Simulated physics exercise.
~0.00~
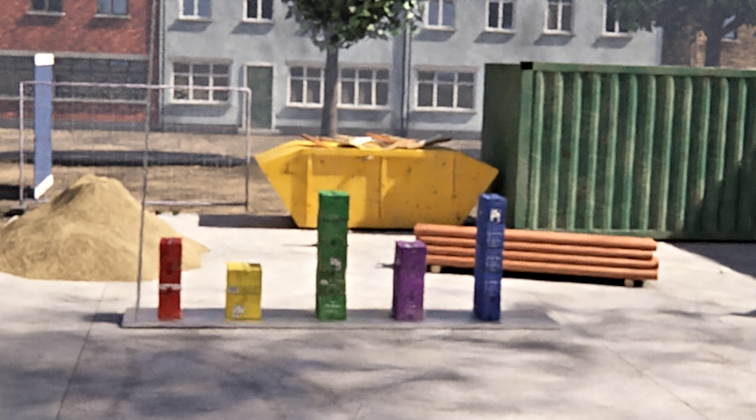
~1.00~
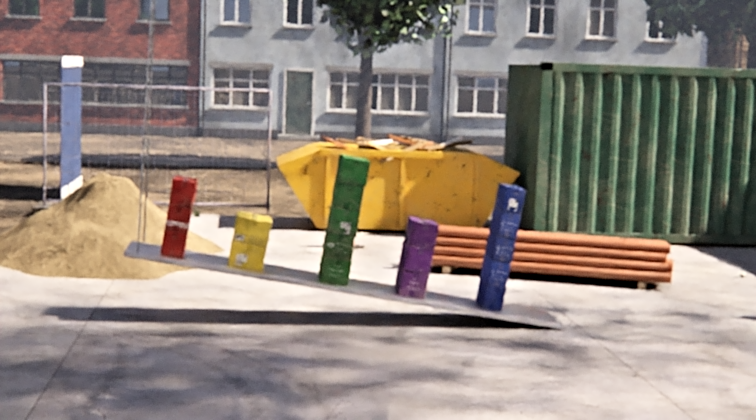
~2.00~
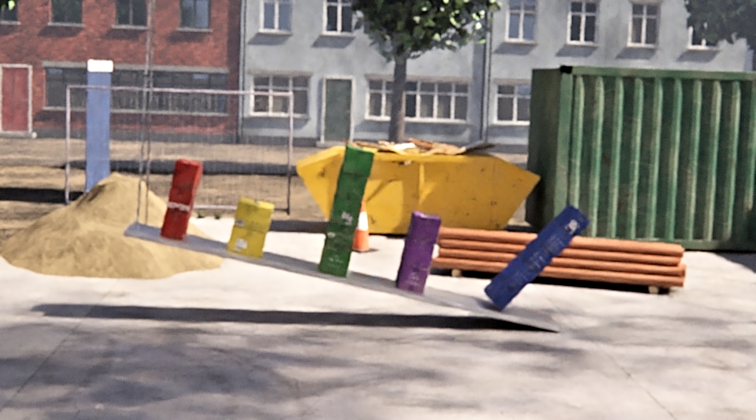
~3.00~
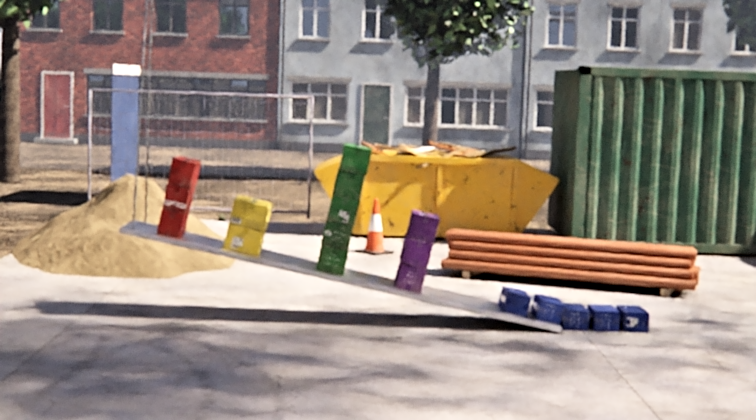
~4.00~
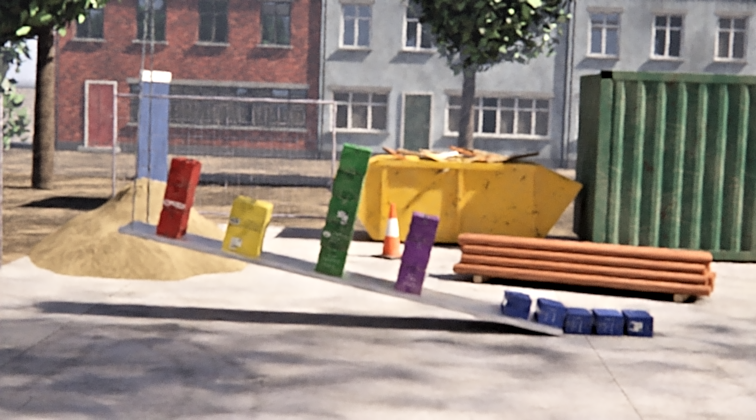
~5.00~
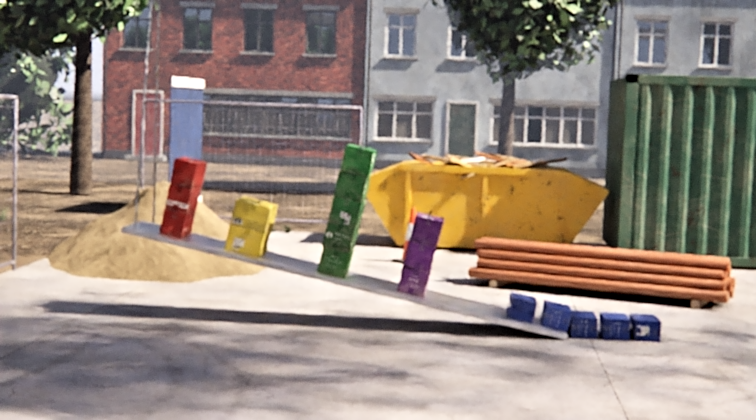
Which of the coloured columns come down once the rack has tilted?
Only the blue column at the right end comes down, while the red, yellow, green and purple ones stay standing on the sloping rack.
